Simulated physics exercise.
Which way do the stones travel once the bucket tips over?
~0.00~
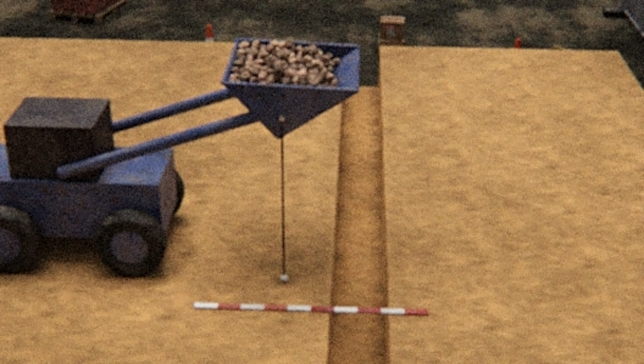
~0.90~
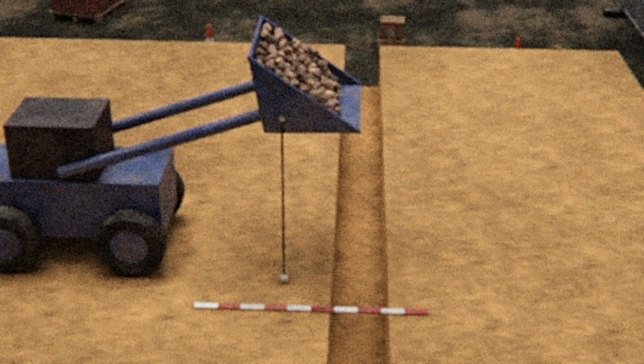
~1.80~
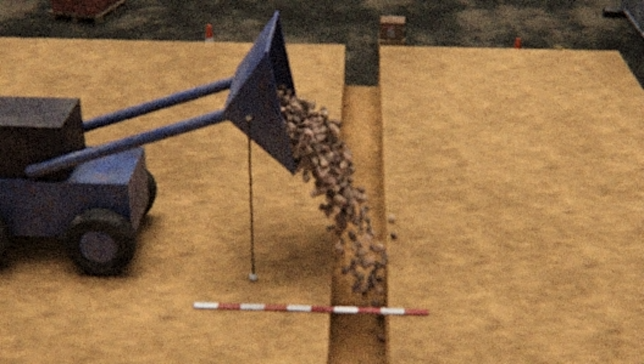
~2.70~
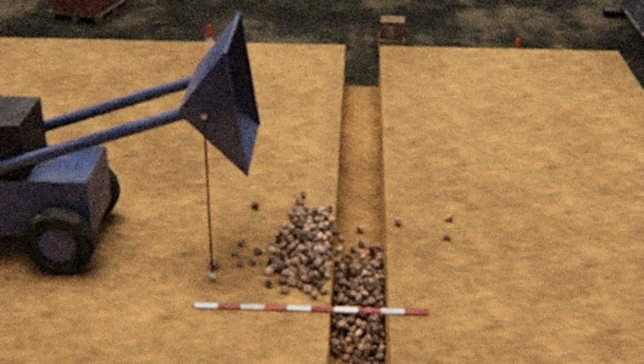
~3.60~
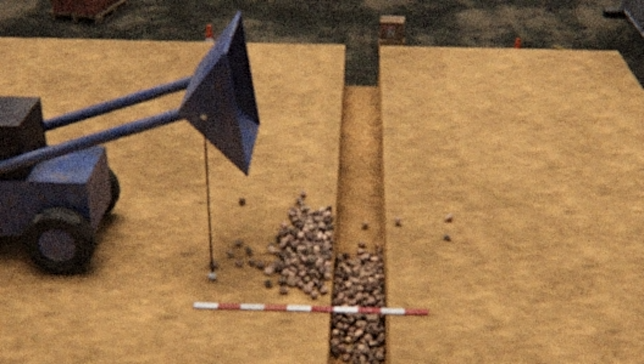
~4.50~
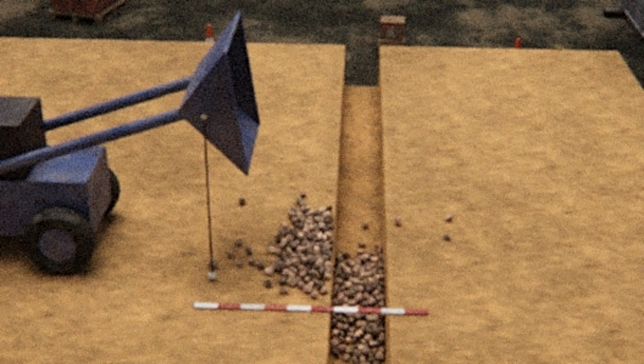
The stones move down, pouring out of the bucket to the trench and the ground beside it.
